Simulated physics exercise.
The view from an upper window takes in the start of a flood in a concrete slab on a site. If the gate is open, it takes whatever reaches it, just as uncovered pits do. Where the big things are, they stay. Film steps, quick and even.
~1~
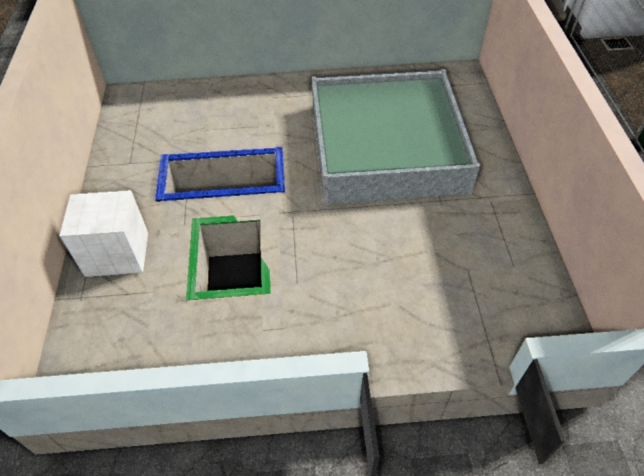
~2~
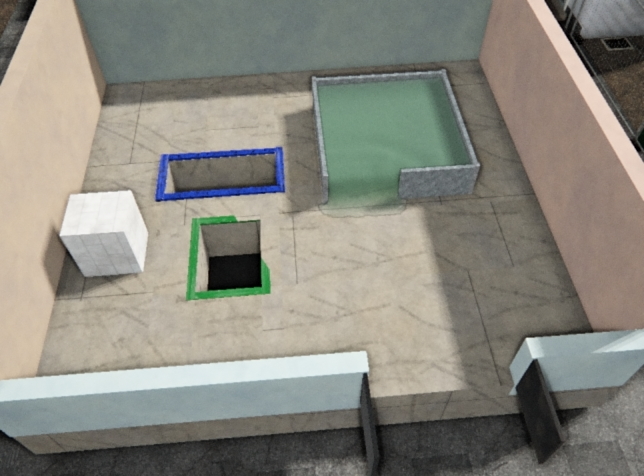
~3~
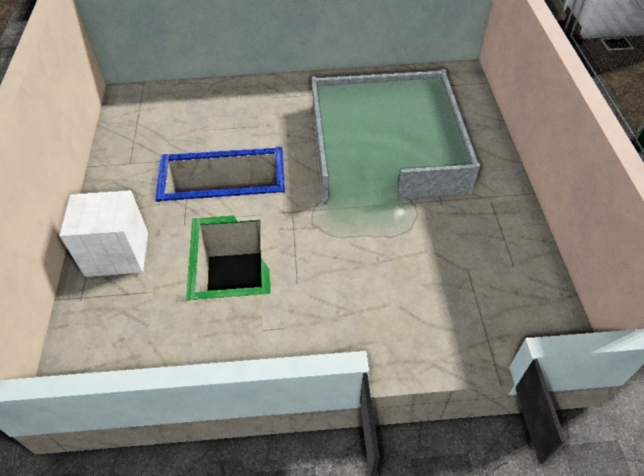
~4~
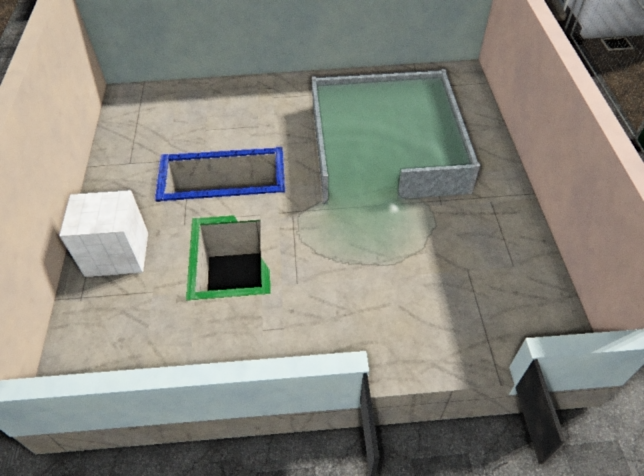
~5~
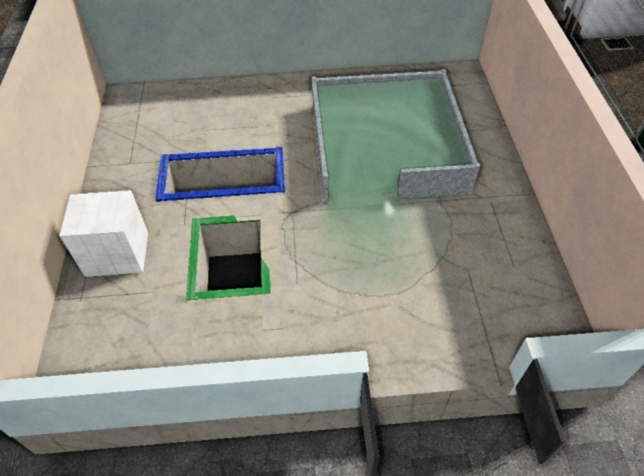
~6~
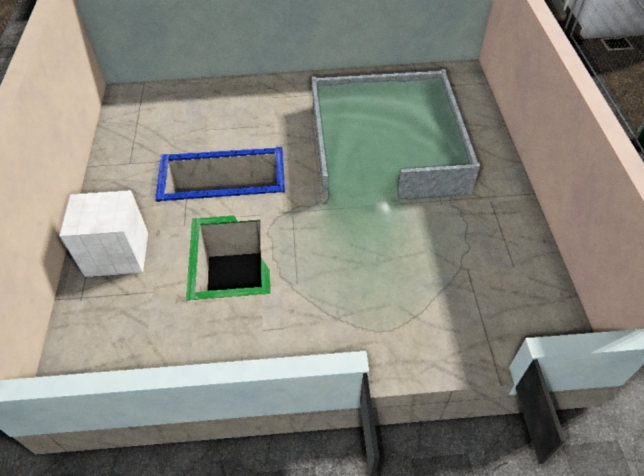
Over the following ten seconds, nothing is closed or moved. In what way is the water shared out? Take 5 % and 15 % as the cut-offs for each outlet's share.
My prediction: The gate accounts for a substantial part - beyond fifteen per cent; the green pit accounts for a medium-sized part - five to fifteen per cent; the blue pit accounts for a negligible part - below five per cent.
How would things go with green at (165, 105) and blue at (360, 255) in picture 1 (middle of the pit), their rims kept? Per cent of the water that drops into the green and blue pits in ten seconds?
Percentages by pit: Green at 0, blue at 65.
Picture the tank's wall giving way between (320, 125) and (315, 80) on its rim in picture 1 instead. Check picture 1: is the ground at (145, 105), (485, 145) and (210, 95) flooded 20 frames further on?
So the first one is drenched, the next left untouched, and the last drenched.
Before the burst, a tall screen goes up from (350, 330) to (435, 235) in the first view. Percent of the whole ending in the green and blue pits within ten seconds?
Percent shares - green: 25; blue: 0.
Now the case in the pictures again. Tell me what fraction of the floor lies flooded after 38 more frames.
About 55 per cent.
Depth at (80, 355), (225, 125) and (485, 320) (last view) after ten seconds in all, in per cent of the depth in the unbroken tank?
Respectively 18, 0 and 4 per cent.
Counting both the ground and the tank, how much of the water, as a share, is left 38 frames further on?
Estimate: 70 per cent.
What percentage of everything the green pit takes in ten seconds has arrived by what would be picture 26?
My estimate is close to 35 per cent.
A moment on, water covers 25 % of the floor; the gate 1 %, the green pit 0 %, the blue pit 0 %.
Next, water covers 30 % of the floor; the gate 6 %, the green pit 2 %, the blue pit 0 %.
Then, water covers 35 % of the floor; the gate 14 %, the green pit 4 %, the blue pit 0 %.
Later, water covers 55 % of the floor; the gate 24 %, the green pit 7 %, the blue pit 0 %.
In the end, water covers 65 % of the floor; the gate 33 %, the green pit 12 %, the blue pit 0 %.
